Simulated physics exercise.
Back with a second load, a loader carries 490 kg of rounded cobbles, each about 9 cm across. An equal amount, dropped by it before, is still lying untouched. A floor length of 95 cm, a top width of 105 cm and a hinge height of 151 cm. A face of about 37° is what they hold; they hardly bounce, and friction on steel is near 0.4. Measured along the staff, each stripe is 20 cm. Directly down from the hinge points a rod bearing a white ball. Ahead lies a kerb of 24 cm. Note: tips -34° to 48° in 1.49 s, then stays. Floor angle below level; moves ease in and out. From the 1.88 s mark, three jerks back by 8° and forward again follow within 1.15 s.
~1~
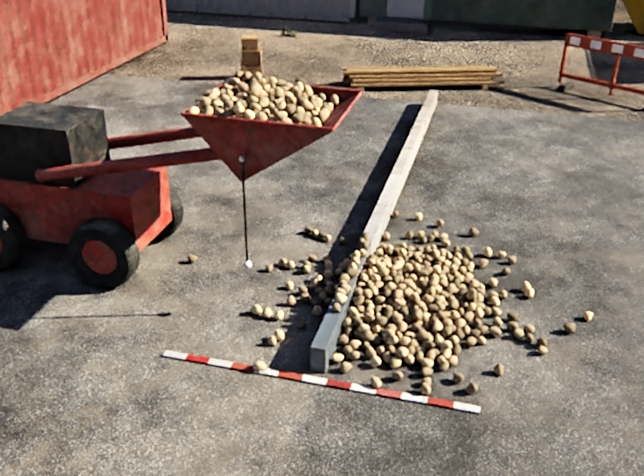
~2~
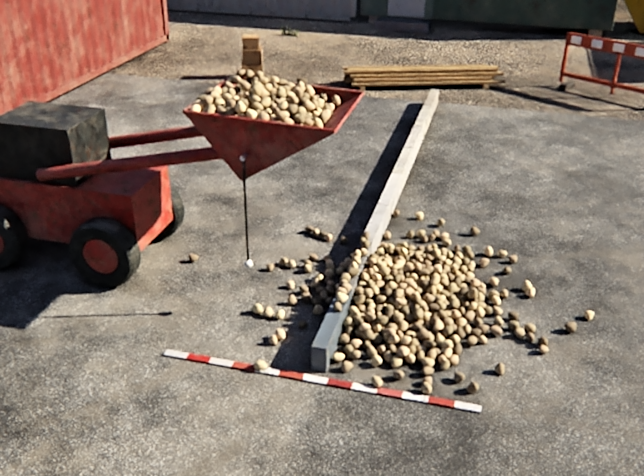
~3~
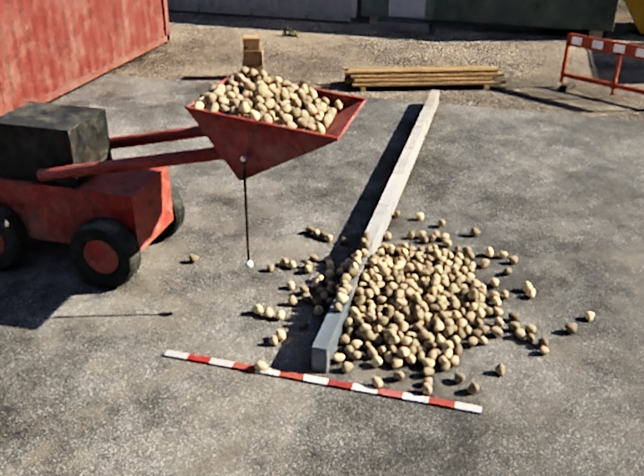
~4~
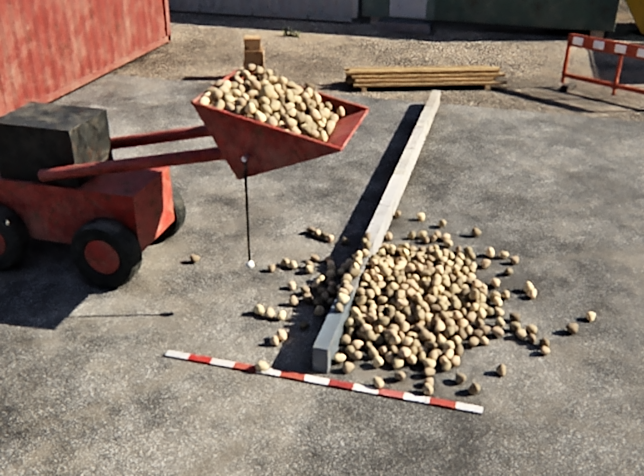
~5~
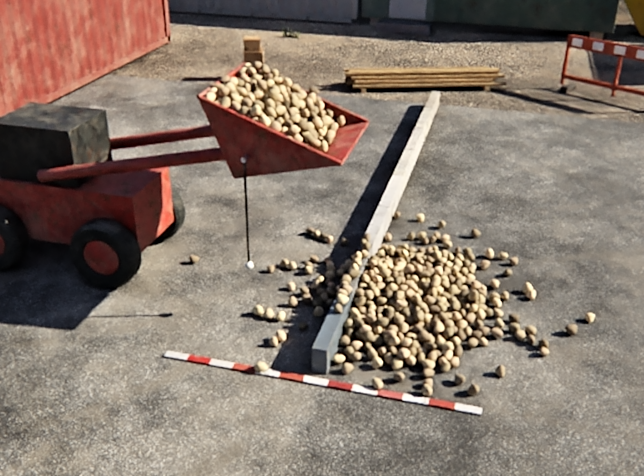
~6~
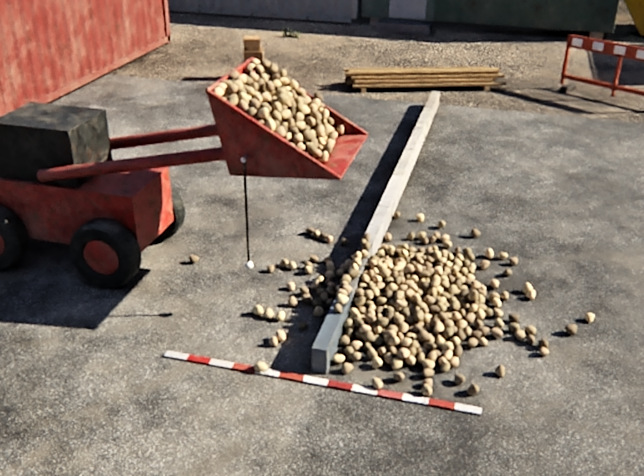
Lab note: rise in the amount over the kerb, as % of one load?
Approximately 50 %.
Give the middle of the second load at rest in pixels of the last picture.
Their centre ends up near (355, 283).
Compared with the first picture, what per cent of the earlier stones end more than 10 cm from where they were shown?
Near 10 per cent, I reckon.
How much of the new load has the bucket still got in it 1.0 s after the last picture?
About 20 percent is still in there.
Then, 0.5 s after the last picture the floor is at 35°; in per cent of one load, 92 in the bucket, 19 on this side of the kerb, 90 over the kerb; the foremost stones are at (546, 323).
Then, 1.0 s after the last picture the floor is at 48°; in per cent of one load, 19 in the bucket, 67 on this side of the kerb, 115 over the kerb; the foremost stones are at (546, 323).
Then, 2.9 s after the last picture the floor is at 48°; in per cent of one load, 0 in the bucket, 61 on this side of the kerb, 140 over the kerb; the foremost stones are at (558, 335).
Then, 5.6 s after the last picture the floor is at 48°; in per cent of one load, 0 in the bucket, 61 on this side of the kerb, 140 over the kerb; the foremost stones are at (558, 335). Net gain over the kerb, 50.
